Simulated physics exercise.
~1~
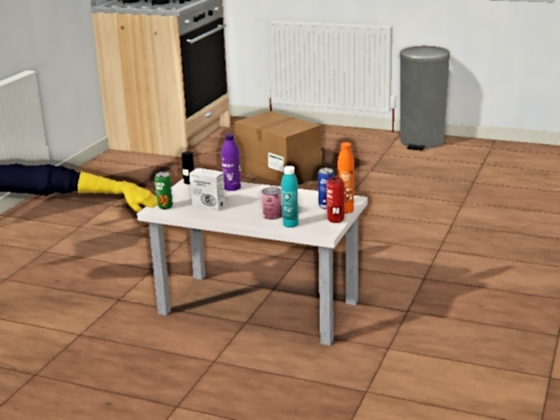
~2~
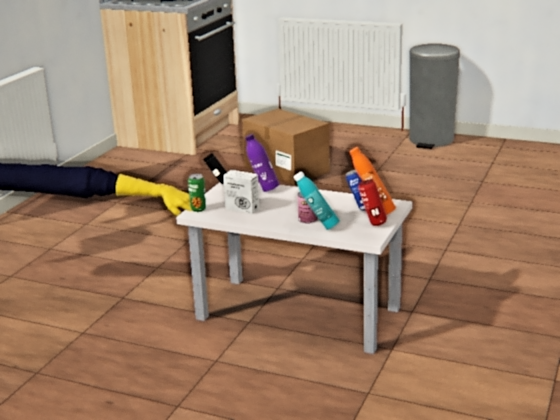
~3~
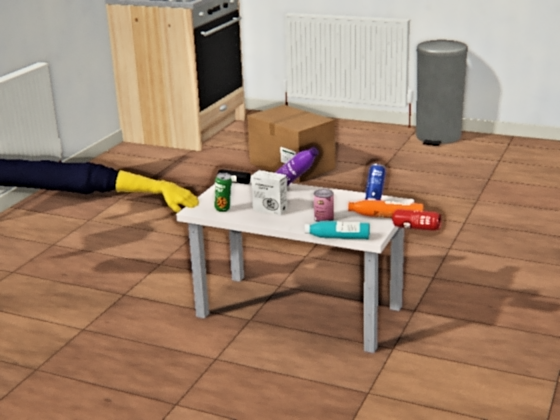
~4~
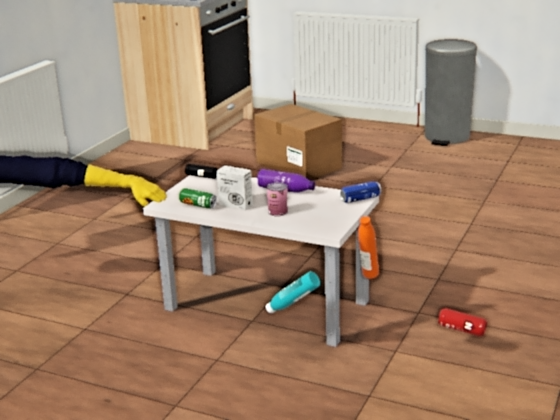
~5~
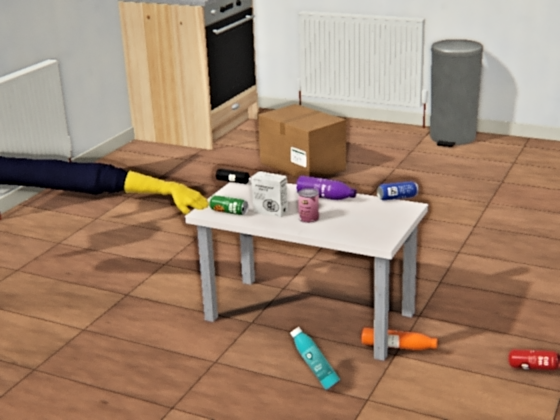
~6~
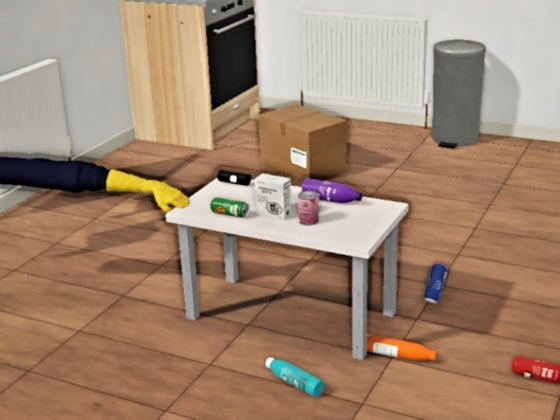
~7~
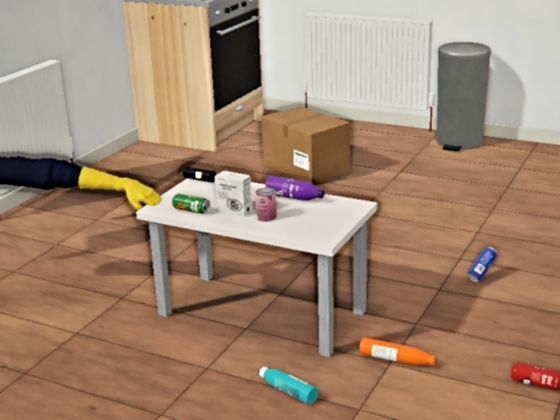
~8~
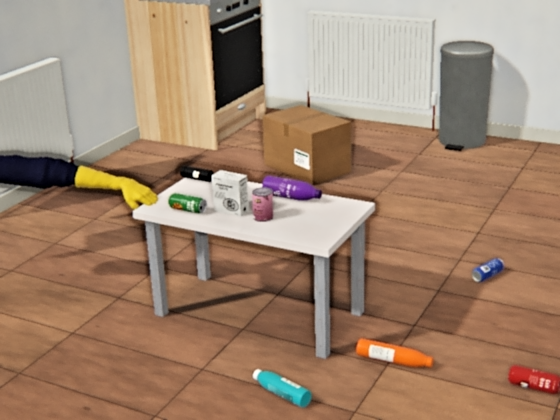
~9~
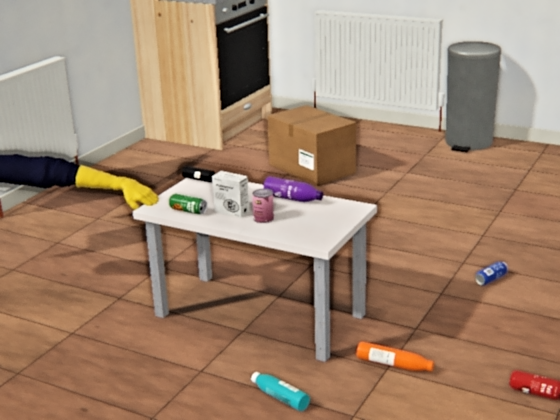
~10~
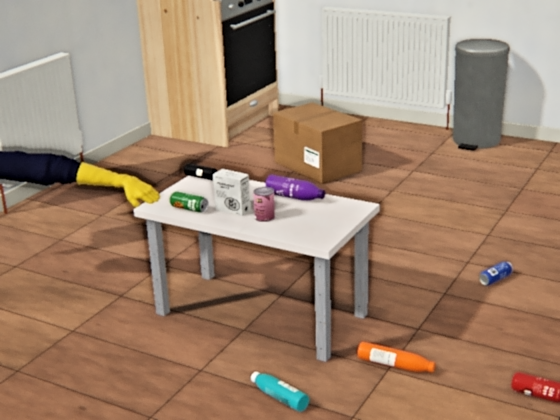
Small table jerking back and forth beside a yellow-gloved hand, bottles and cans toppling, four landing on the floor, white packet still upright.
